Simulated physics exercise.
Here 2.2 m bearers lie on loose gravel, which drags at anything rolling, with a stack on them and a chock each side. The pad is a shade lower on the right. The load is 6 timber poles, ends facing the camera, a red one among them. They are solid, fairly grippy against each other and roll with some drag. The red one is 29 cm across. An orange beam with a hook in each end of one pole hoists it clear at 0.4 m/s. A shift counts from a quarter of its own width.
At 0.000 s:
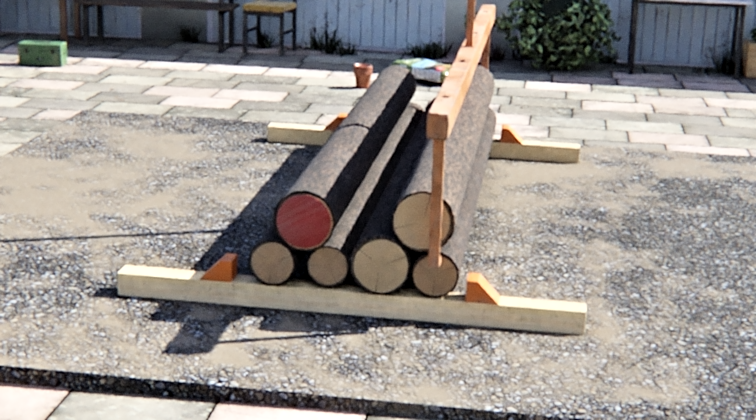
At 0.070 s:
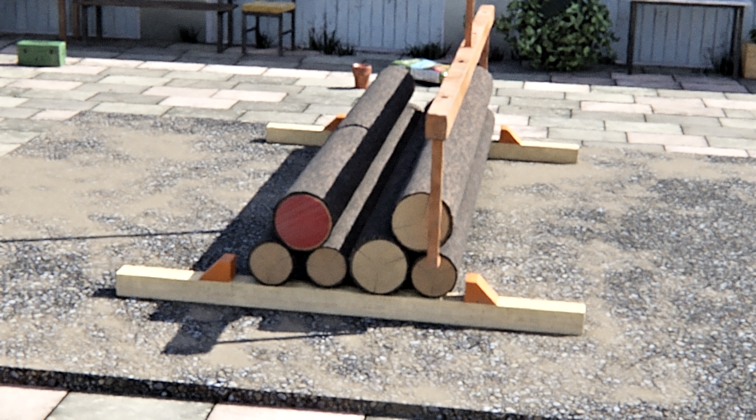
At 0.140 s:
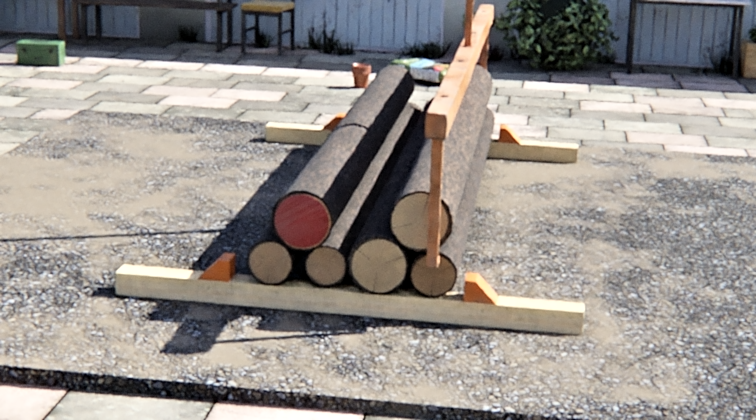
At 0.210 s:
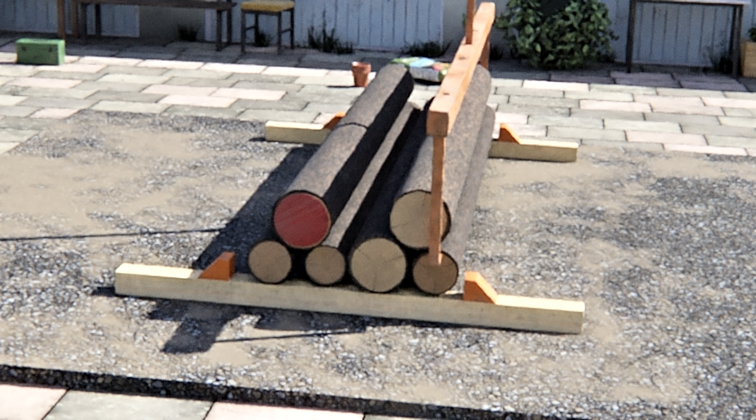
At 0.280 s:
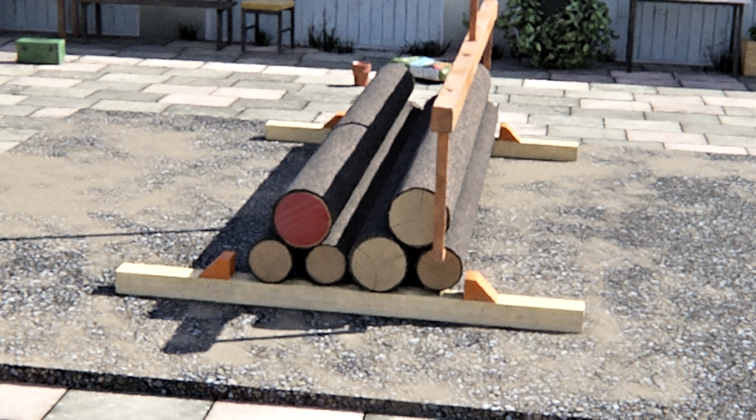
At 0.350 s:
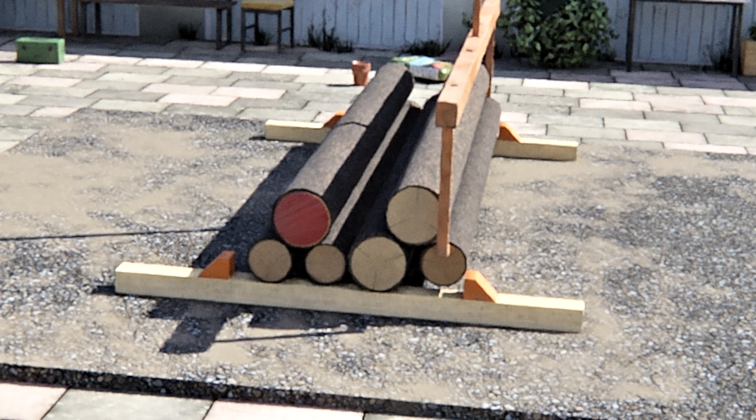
An orange beam hooked to the bottom right log of a small stack barely lifted it and eased it slightly right, while the red-ended log and the others stayed almost still on the gravel.
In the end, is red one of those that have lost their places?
Red is not dislodged.
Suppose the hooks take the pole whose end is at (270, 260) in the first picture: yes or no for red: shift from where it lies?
In that case red yes.
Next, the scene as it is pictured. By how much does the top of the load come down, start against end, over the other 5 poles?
About 5 cm.
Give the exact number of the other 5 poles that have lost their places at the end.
1 of them.
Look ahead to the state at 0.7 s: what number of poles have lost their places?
At that moment 0.
After 0.7 s, red is where it was; 0 others dislodged.
At rest (1.2 s), red is unmoved; 1 other dislodged.
